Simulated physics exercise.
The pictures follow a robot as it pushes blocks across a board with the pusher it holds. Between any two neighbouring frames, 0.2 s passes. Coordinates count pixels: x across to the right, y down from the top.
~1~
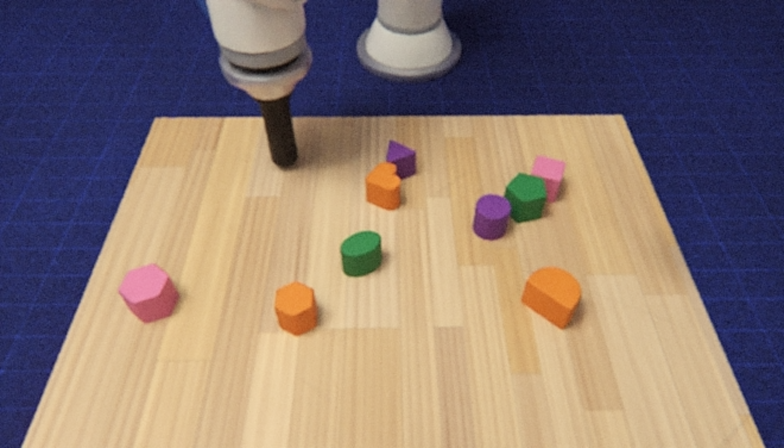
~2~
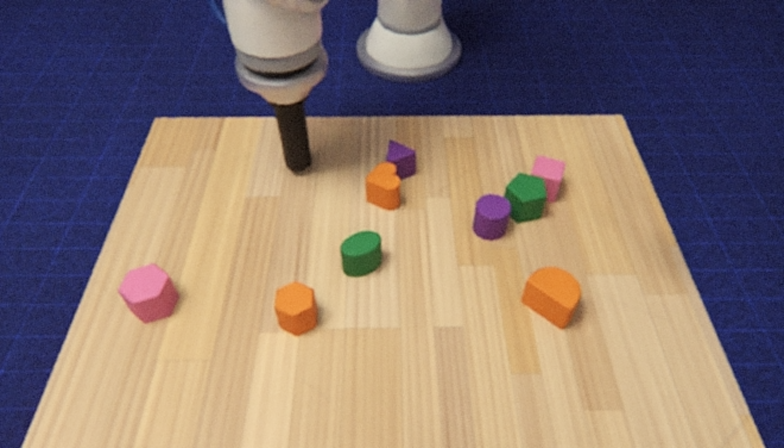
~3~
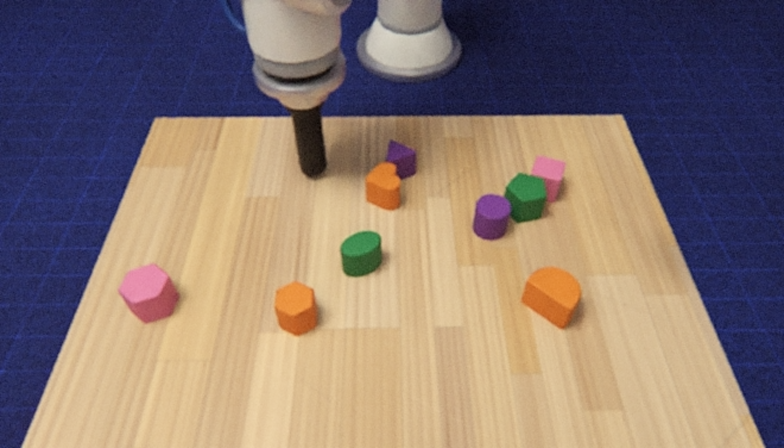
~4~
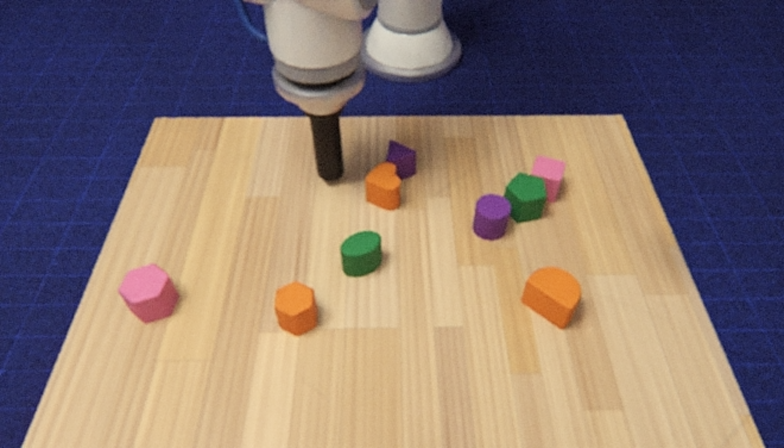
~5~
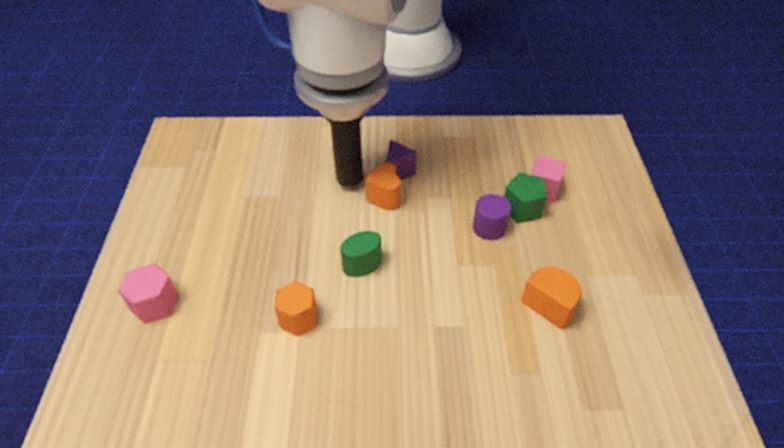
A robot arm with a black rod moved a short way right and slightly nearer over a wooden board, ending close beside the orange heart-shaped block, while all the colourful blocks stayed still.
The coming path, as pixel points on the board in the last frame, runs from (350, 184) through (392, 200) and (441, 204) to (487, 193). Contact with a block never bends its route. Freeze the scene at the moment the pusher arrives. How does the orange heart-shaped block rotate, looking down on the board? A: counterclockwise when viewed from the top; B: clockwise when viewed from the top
That would be B.
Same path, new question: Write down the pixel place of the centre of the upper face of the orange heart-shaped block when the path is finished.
Its top face will be centred at roughly (466, 200).
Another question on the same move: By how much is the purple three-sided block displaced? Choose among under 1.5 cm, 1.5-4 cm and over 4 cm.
It goes under 1.5 cm.
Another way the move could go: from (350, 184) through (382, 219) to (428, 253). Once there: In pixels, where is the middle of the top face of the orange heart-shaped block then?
The orange heart-shaped block ends near (403, 182).
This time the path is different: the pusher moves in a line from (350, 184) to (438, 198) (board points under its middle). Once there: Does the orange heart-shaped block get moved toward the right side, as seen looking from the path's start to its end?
That would be a yes.
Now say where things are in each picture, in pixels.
Lower end of the pusher at (285, 158), tops of blocks, orange heart-shaped block at (384, 176), purple three-sided block at (398, 150), purple disc at (494, 205), in the first frame.
Pusher at (298, 162), blocks as before, in the second frame.
Pusher at (314, 167), blocks as before, in the third frame.
Pusher at (331, 172), blocks as before, in the fourth frame.
Pusher at (349, 178), orange heart-shaped block at (384, 176), purple three-sided block at (398, 150), purple disc at (494, 205), in the fifth frame.
The first path, step by step. One third of the way, pusher at (393, 194); orange heart-shaped block at (419, 187).
Two thirds of the way, pusher at (442, 198); orange heart-shaped block at (463, 199), turned 35° clockwise.
At the end, pusher at (488, 187); orange heart-shaped block at (466, 200), turned 40° clockwise; purple three-sided block not moved; purple disc at (497, 207).
